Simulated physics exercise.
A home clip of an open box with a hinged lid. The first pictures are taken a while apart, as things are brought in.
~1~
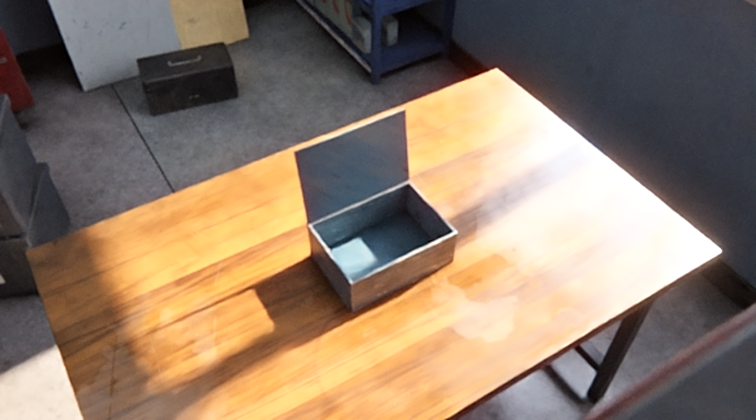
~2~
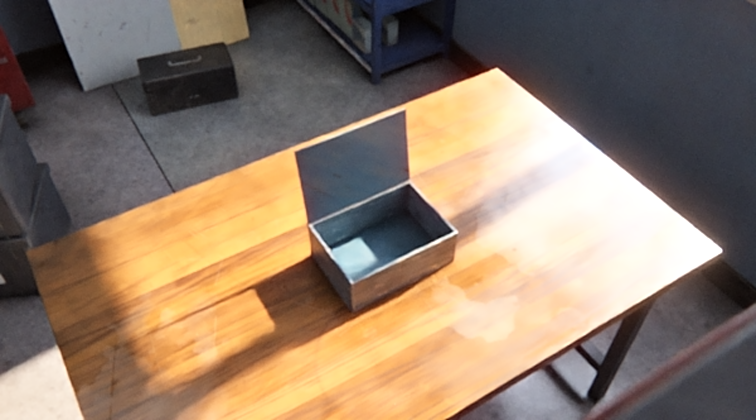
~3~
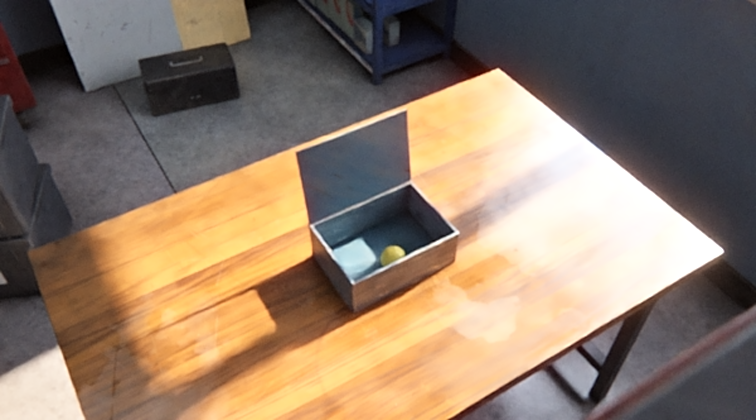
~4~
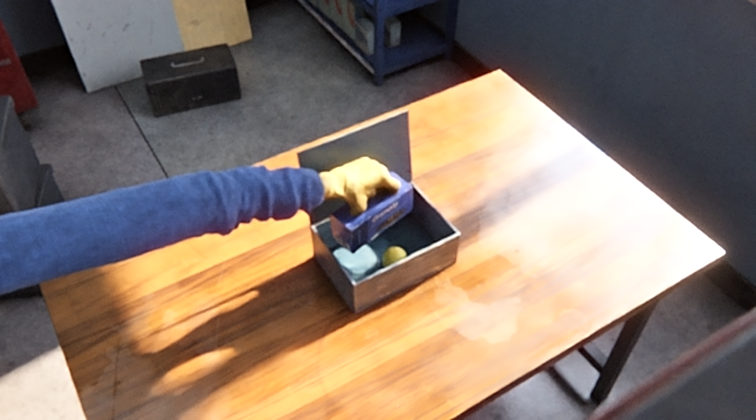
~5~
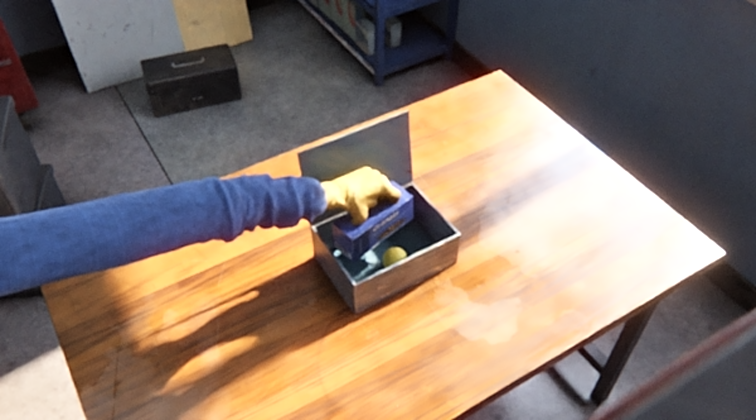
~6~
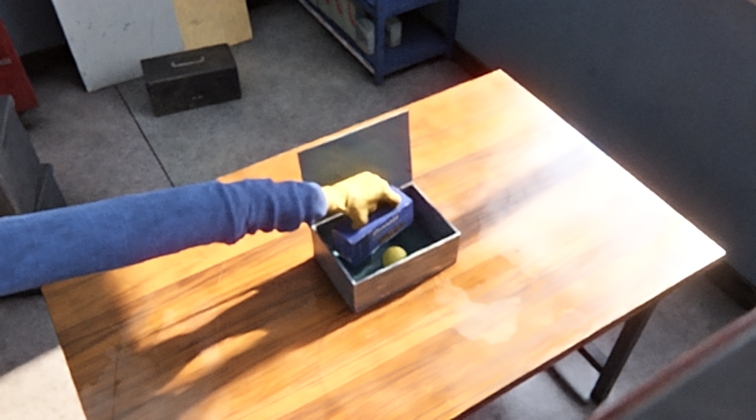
At first, an open metal box with a raised hinged lid sits empty on a sunlit wooden table. A yellow ball then appears inside it. Next, a blue-sleeved arm in a yellow glove reaches in from the left and lowers a blue carton slightly into the box beside the ball, still gripping it.
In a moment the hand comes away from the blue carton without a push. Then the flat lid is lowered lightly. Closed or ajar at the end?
As it turns out, it sits on the rim.
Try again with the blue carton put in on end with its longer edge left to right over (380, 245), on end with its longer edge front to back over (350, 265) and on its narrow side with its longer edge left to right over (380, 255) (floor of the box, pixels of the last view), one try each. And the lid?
First try: It stays ajar; second try: It stays ajar; third try: It closes.
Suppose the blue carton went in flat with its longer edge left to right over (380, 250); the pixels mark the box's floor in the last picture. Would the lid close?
Then it shuts flat.
Then, 1.30 s past the last view, lid 80° above the rim; blue carton displaced a little near (373, 243).
Then, 1.80 s past the last view, lid 33° above the rim; blue carton displaced a little near (373, 243).
Finally, lid shut; moved from the start, blue carton; yellow lemon still in place. Final places as the last picture's camera would see them, blue carton near (373, 243).
